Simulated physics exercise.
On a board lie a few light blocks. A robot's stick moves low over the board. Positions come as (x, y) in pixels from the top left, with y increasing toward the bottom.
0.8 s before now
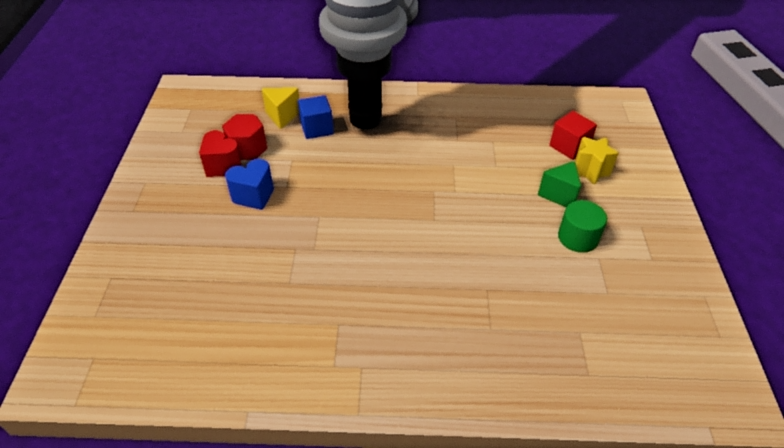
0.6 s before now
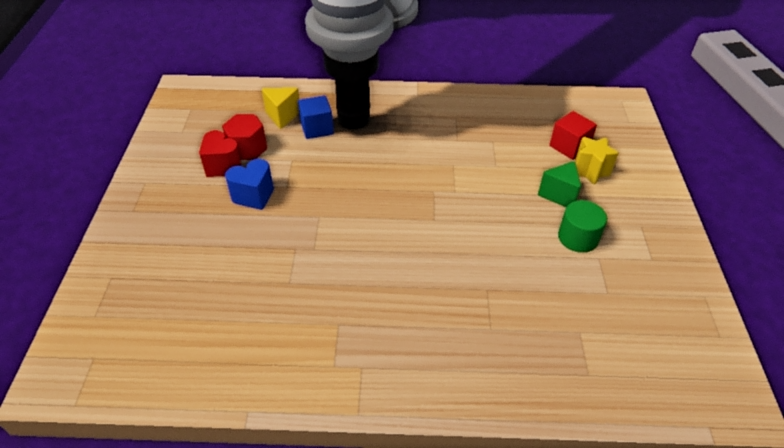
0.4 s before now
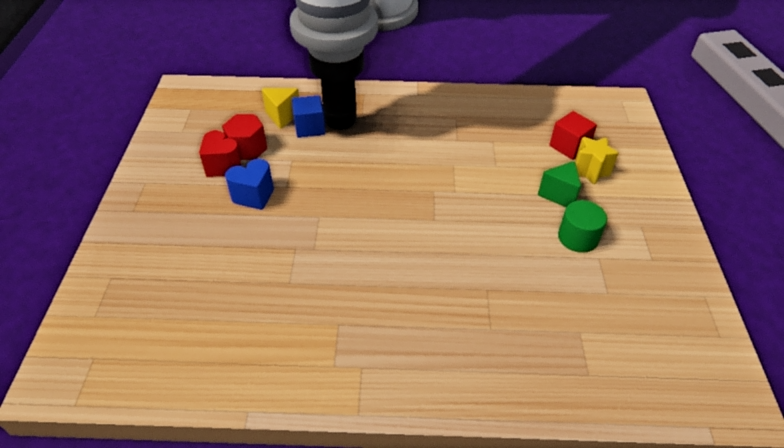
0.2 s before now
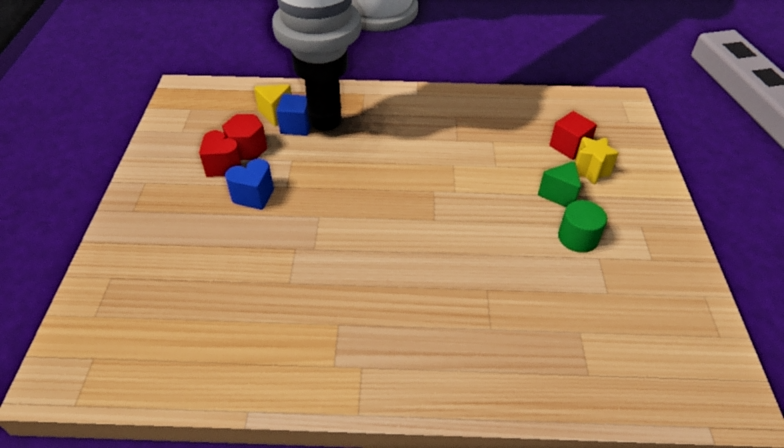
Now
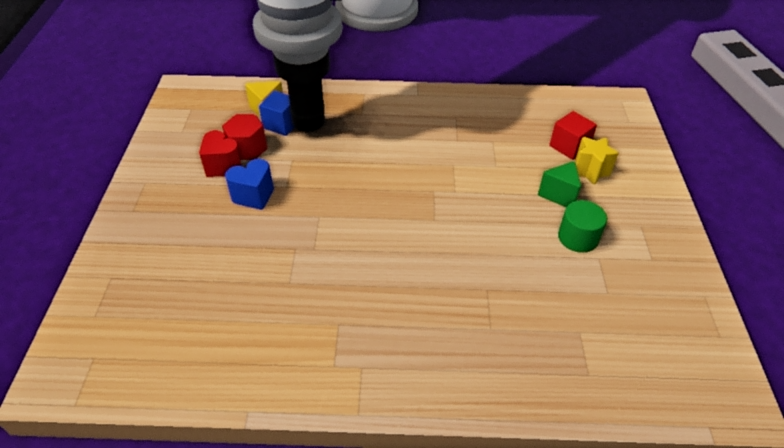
In this clip, a robot's black stick moves left near the top edge of a wooden board, pushing a blue square block a short way left against a yellow triangular block, which shifts slightly, while the other colored blocks stay still.
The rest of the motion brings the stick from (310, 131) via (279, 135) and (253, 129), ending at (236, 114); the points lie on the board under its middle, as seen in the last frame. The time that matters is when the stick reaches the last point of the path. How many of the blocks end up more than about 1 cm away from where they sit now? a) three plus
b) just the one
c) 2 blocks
I'll go with a - three plus.
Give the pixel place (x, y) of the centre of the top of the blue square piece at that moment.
It is going to be at (208, 80).
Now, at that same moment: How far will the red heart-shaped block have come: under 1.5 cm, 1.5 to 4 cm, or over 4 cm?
Net shift: Below 1.5 cm.
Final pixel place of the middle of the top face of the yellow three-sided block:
My prediction: (240, 69).
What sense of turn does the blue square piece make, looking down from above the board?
From overhead, clockwise.
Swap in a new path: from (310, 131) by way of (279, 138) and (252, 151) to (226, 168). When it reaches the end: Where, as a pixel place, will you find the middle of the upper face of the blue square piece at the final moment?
Its top middle is near (253, 100).
What follows on the original path. Halfway along, stick at (263, 126); red heart-shaped block at (213, 145); red hexagon at (232, 126), turned 20° anticlockwise; yellow three-sided block at (245, 79), turned 45° clockwise; blue square piece at (238, 95), turned 45° clockwise.
At the end, stick at (235, 106); red heart-shaped block at (212, 146), turned 15° anticlockwise; red hexagon at (228, 126), turned 25° anticlockwise; yellow three-sided block at (240, 69), turned 85° clockwise; blue square piece at (208, 80), turned 25° clockwise.
